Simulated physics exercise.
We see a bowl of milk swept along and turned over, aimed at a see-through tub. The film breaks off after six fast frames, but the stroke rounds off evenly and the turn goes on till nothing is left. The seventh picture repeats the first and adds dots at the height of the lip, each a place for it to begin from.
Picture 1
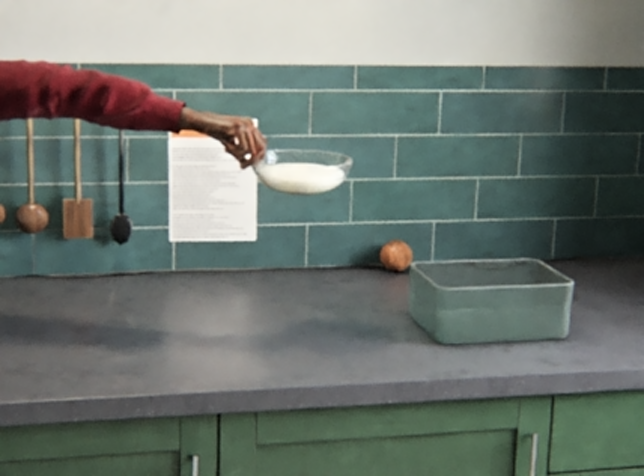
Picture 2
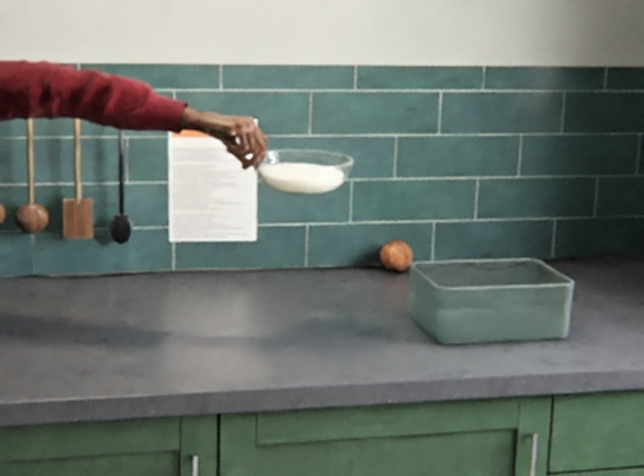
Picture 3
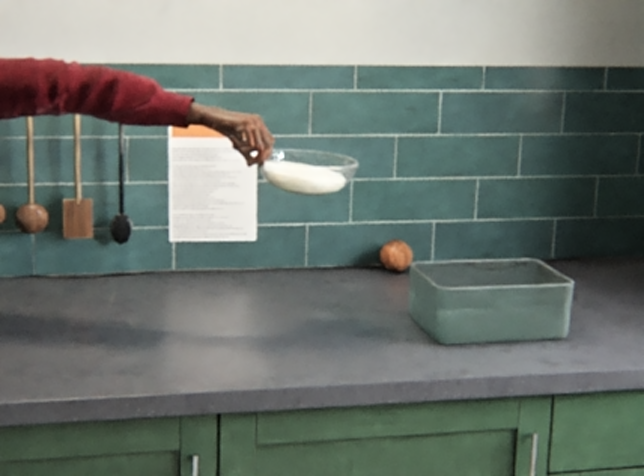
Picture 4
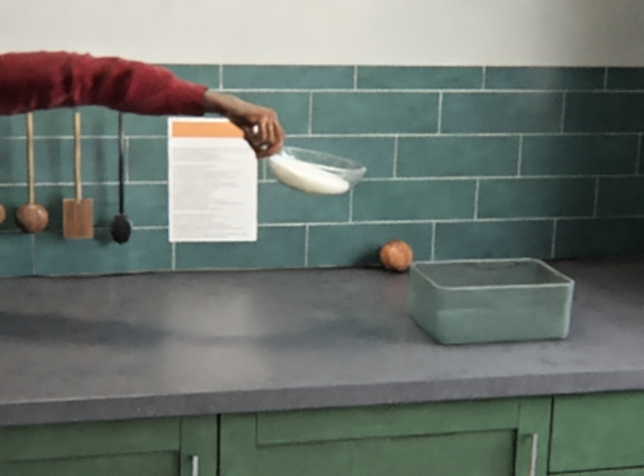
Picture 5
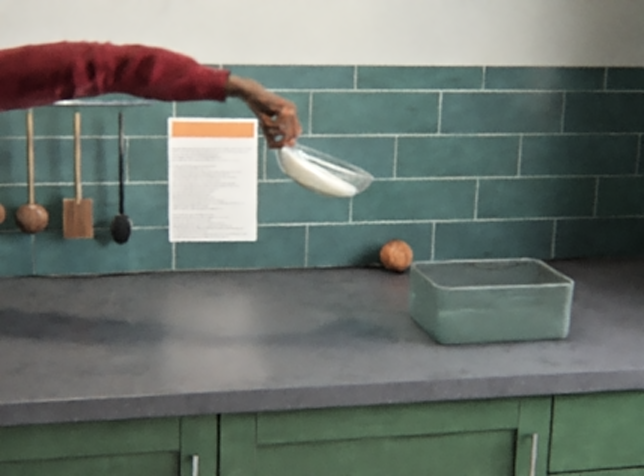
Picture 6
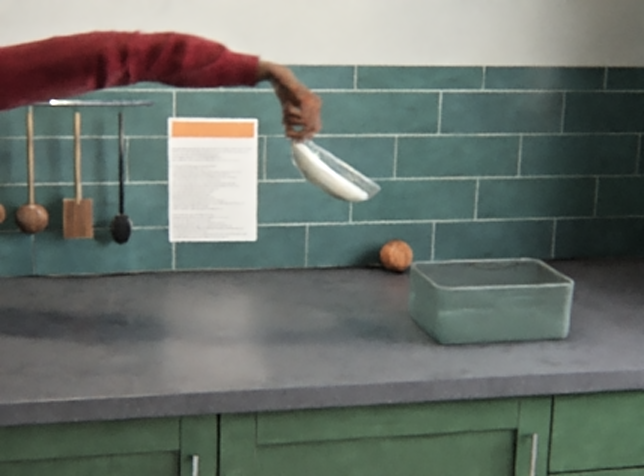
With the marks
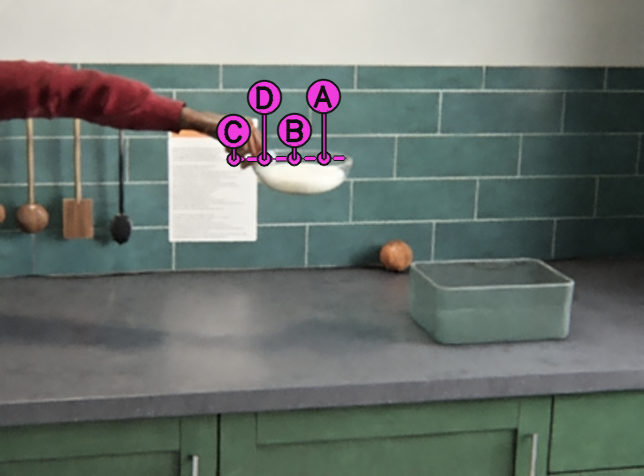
In a green-tiled kitchen, a red-sleeved arm holds a clear bowl of milk, then moves it slightly right, tilting it steadily.
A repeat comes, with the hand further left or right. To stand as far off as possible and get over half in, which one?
Spot A just does it.
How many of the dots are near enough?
One.
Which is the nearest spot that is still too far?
Here it is spot B.
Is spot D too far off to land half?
Yes, that goes wrong.
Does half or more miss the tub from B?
Yes, it does.
In magenta, A at (323, 158); B at (294, 158); C at (233, 159); D at (264, 159).
With A, about 78 % lands in the tub, 11 % falls short and 11 % goes beside or beyond.
With B, about 16 % lands in the tub, 78 % falls short and 6 % goes beside or beyond.
With C, about 0 % lands in the tub, 100 % falls short.
With D, about 0 % lands in the tub, 97 % falls short and 3 % goes beside or beyond.
